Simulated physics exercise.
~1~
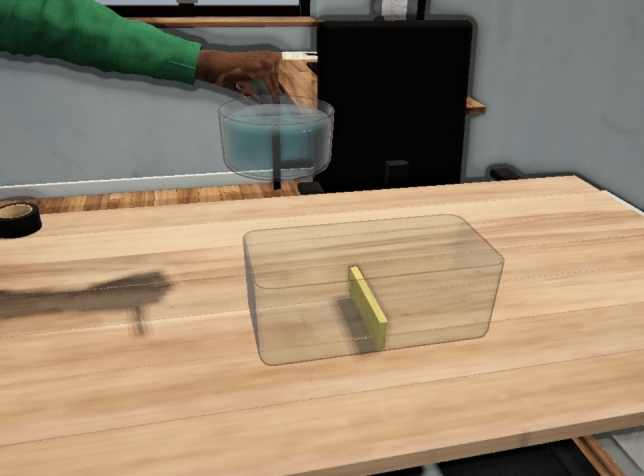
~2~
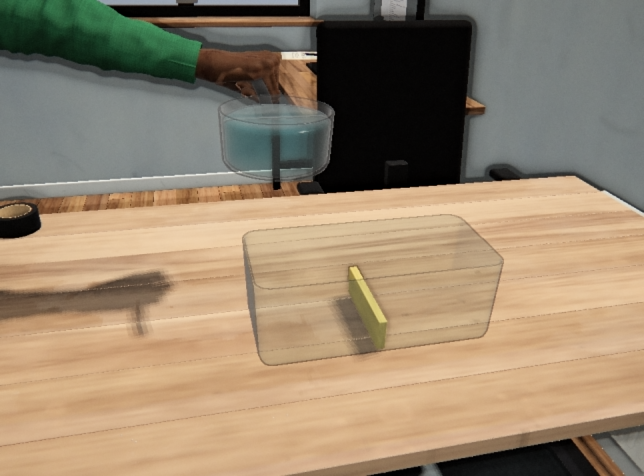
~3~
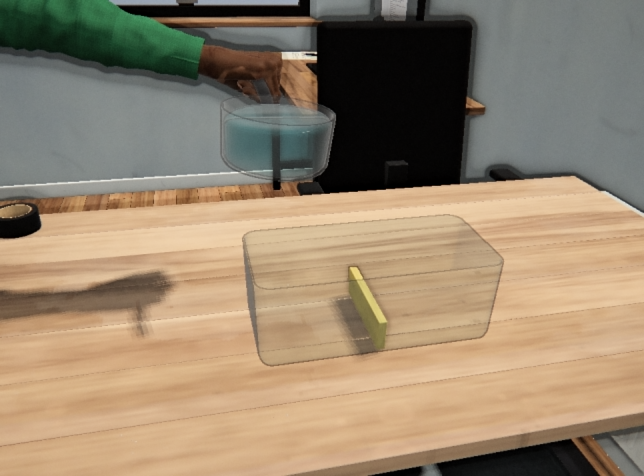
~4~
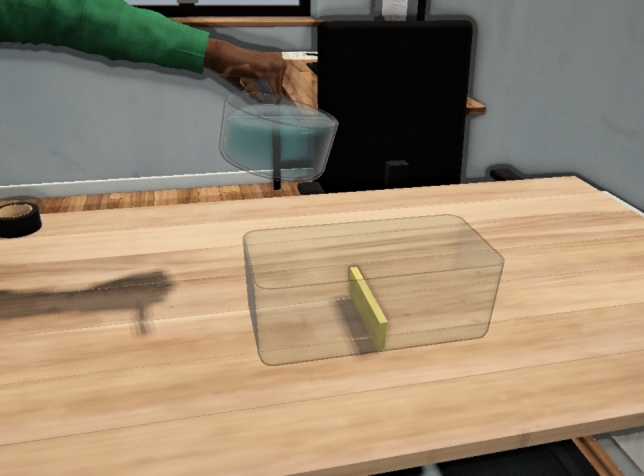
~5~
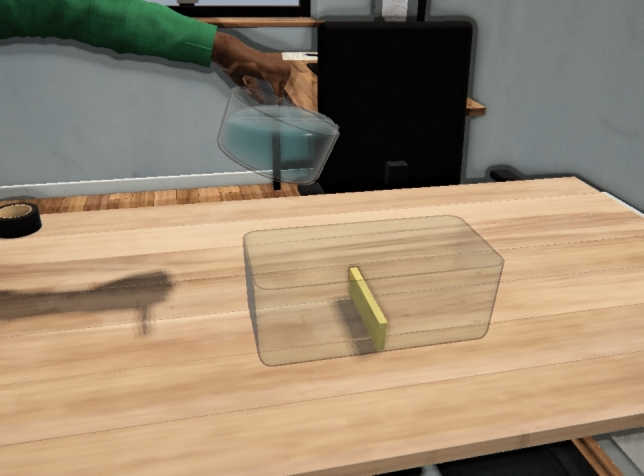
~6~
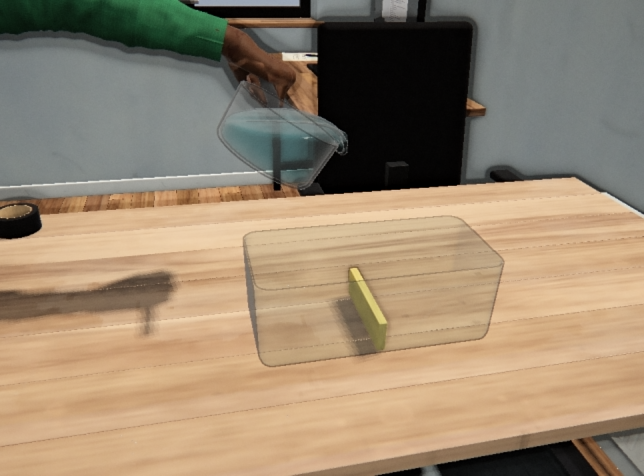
The clip opens with a hand in a green sleeve holding a clear round container of blue liquid above a wooden table, where a clear basin with a low yellow wall across its floor sits. The container stays almost level at first, then tilts steadily to the right, and the liquid reaches its lower edge.
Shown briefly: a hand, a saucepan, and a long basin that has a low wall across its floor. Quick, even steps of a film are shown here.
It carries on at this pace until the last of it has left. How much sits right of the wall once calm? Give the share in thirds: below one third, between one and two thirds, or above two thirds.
I expect the share right of the wall to be at least a third but at most two thirds.
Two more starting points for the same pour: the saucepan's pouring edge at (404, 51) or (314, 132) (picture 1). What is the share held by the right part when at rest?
Roughly 85 percent on the first try and 25 percent on the second.
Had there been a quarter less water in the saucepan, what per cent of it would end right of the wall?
Best guess: Around 40 %.
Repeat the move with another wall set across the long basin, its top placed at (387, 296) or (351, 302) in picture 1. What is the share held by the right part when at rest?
The first position gives around 25 percent, the second around 70 percent.
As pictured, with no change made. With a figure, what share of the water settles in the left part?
45 % or thereabouts.
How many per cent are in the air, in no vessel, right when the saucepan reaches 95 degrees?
Around 45 %.
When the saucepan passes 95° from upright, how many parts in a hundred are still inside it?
Close to 20 parts in a hundred remain.
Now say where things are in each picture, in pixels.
Tilt 0°; pouring edge (331, 108); surface from (221, 119) to (328, 114); the long basin's rim runs from (249, 260) to (481, 238); the wall's top is at (367, 293), in the first picture.
Tilt 1°; pouring edge (331, 110); surface from (221, 119) to (328, 115), in the second picture.
Tilt 6°; pouring edge (333, 114); surface from (222, 118) to (330, 117), in the third picture.
Tilt 13°; pouring edge (335, 121); surface from (225, 117) to (332, 117), in the fourth picture.
Tilt 22°; pouring edge (336, 131); surface from (224, 120) to (332, 125); 2 per cent is over the edge, in the fifth picture.
Tilt 33°; pouring edge (335, 142); surface from (223, 121) to (334, 135); 7 per cent is over the edge, in the sixth picture.
A moment on, the tilt is 95° and 21 per cent is still to pour, 5 is left of the wall and 29 right of it.
Next, the tilt is 111° and 3 per cent is still to pour, 35 is left of the wall and 56 right of it.
Then the tilt is 111° and 0 per cent is still to pour, 43 is left of the wall and 56 right of it.
Later the tilt is 111° and 0 per cent is still to pour, 43 is left of the wall and 56 right of it.
At rest 43 per cent lies left of the wall, 56 right of it and 1 outside.
